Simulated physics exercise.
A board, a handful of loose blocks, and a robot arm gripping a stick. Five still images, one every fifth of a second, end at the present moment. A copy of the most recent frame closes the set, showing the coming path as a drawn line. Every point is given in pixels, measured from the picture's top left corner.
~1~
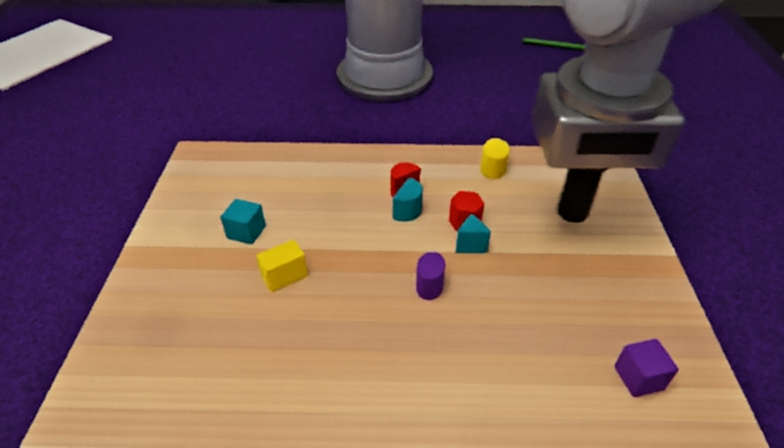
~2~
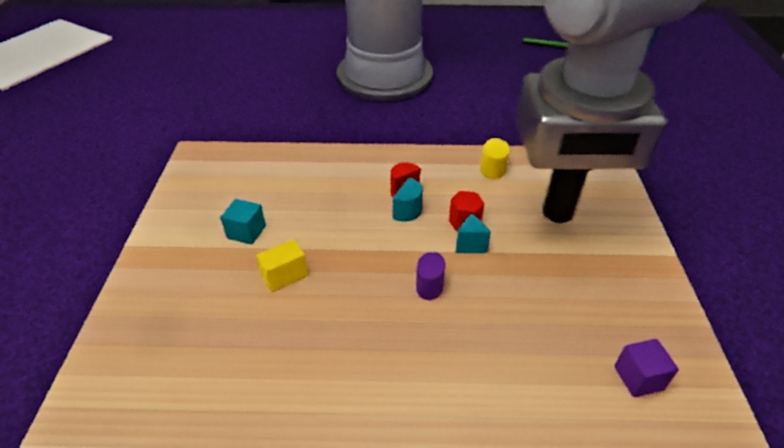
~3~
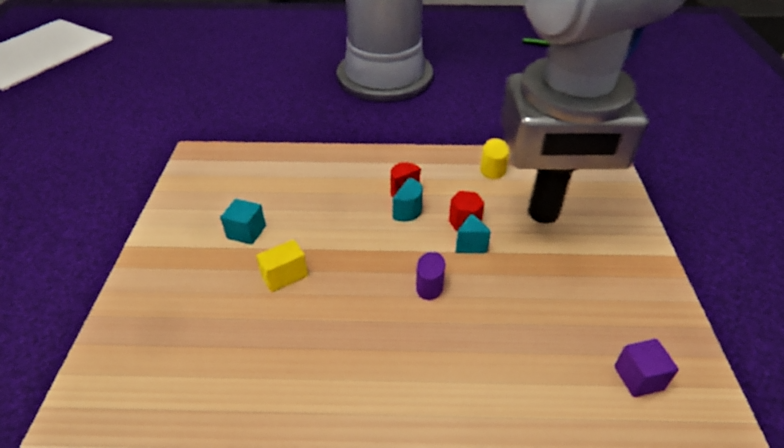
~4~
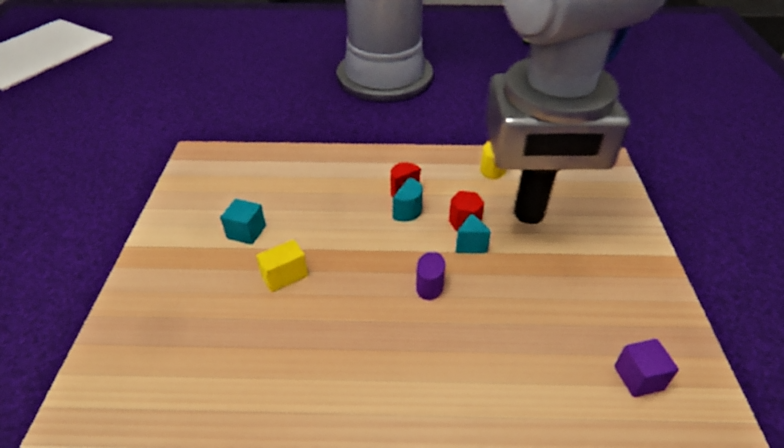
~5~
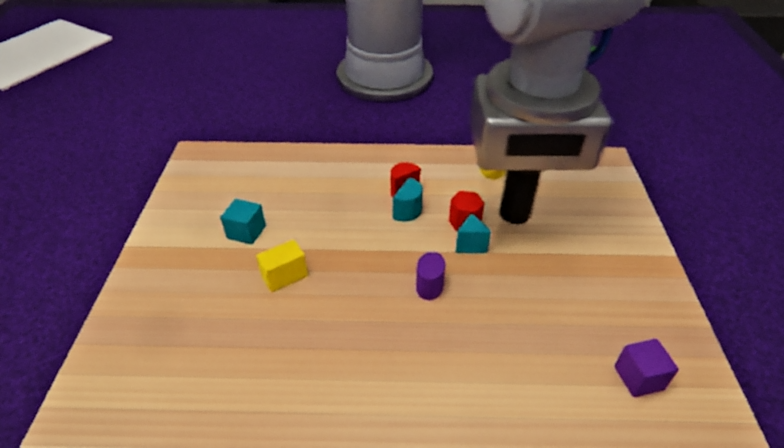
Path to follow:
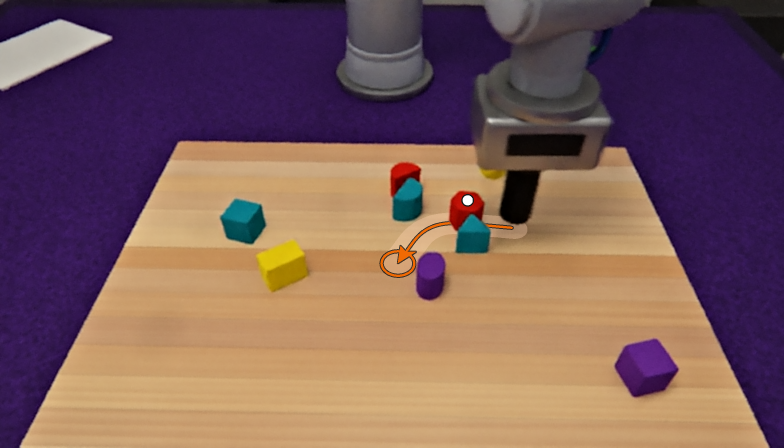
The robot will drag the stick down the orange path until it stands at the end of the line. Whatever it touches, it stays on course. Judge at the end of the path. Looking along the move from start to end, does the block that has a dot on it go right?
That would be a yes.
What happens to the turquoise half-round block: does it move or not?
It shifts.
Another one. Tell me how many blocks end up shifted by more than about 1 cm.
Of all the blocks, two travel more than a centimetre.
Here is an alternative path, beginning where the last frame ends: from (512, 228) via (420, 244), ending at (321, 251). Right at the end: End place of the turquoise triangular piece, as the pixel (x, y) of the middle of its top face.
It is going to be at (449, 239).
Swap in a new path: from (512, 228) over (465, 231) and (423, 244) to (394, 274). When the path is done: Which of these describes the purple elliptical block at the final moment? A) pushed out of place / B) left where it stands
The correct letter is B.
Path on the board, from (512, 228) through (464, 224) and (422, 233) to (398, 263); the dot is on the red hexagonal block.
On the path given first. One third of the way, stick (465, 211); turquoise half-round block (406, 189); red hexagonal block (434, 196).
Two thirds of the way, stick (422, 221); turquoise half-round block (381, 183), turned 55° clockwise; red hexagonal block (395, 200), turned 40° clockwise.
At the end, stick (398, 251); turquoise half-round block (381, 183), turned 55° clockwise; red hexagonal block (394, 201), turned 50° clockwise; turquoise triangular piece in place.
